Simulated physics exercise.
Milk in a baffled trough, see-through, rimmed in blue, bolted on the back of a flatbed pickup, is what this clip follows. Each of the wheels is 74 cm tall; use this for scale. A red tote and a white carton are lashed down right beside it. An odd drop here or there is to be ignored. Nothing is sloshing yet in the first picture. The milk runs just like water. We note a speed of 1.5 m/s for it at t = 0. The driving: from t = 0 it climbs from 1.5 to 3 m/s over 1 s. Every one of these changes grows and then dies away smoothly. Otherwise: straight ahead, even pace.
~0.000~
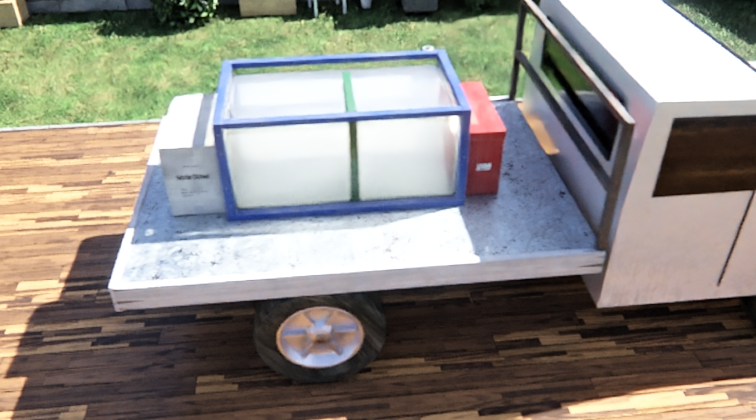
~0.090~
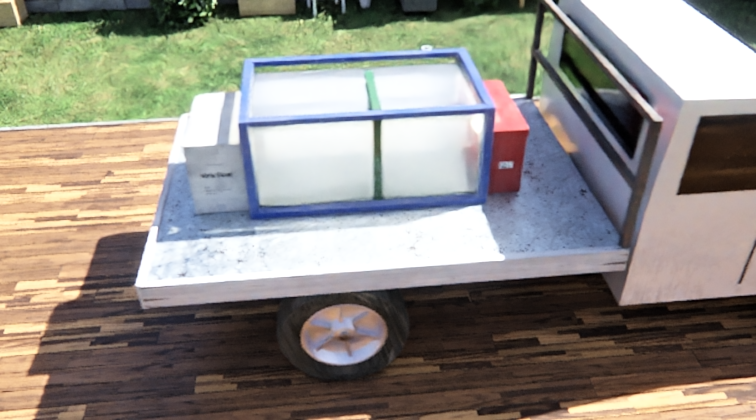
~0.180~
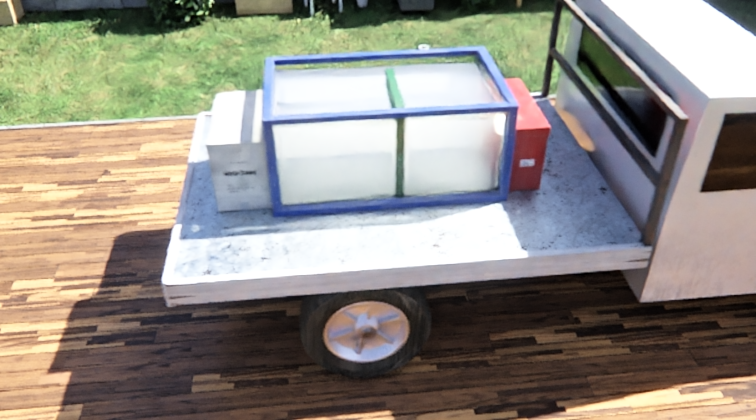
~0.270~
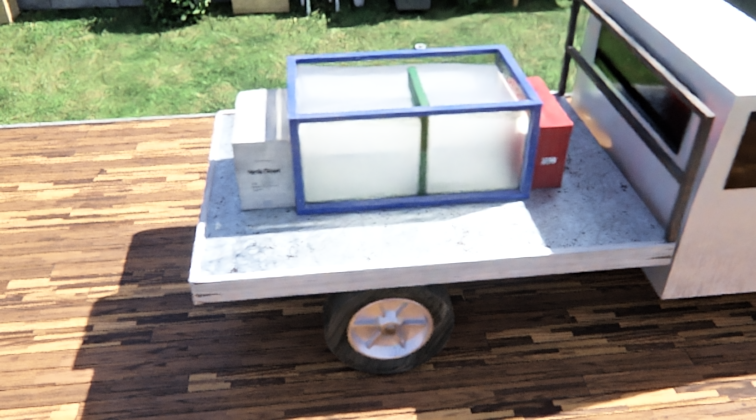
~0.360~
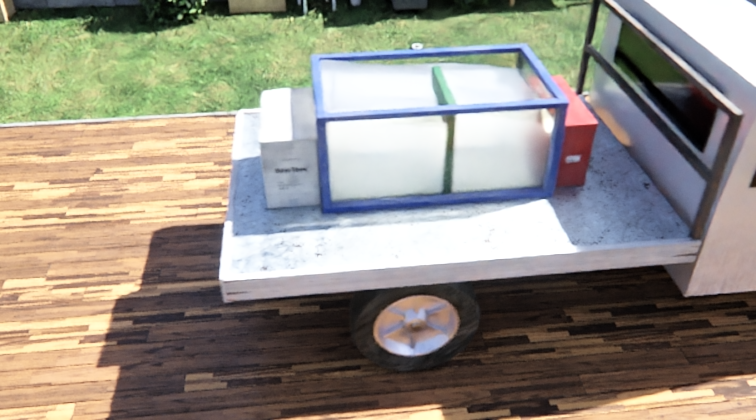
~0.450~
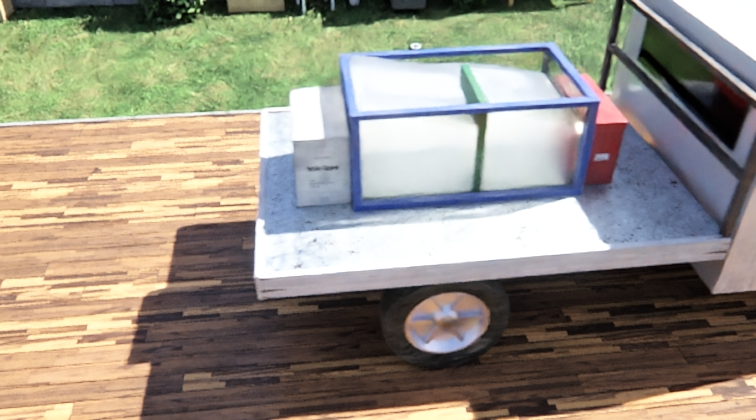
On a wooden deck, a flatbed truck rolling right with milk in a blue-rimmed clear trough, the milk heaping towards the back.
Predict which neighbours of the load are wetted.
As for the red tote, it goes untouched, and the white carton gets hit.
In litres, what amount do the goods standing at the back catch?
It catches some 10 L.
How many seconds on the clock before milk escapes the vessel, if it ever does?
Around 0.9 s.
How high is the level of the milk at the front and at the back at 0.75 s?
Roughly 36 cm in front and 62 cm behind.
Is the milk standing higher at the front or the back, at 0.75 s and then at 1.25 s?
At the back, then the back.
Then, 0.75 s in, it stands 62 cm high behind and 36 cm in front; all of it is still inside.
Then, 1.25 s in, it stands 52 cm high behind and 42 cm in front; 3 per cent has gone over the back.
Then, 1.75 s in, it stands 50 cm high behind and 56 cm in front; 4 per cent has gone over the back.
Then, 3.98 s in, 4 per cent has gone over the back; the red tote has caught a few drops and the white carton 10 litres.
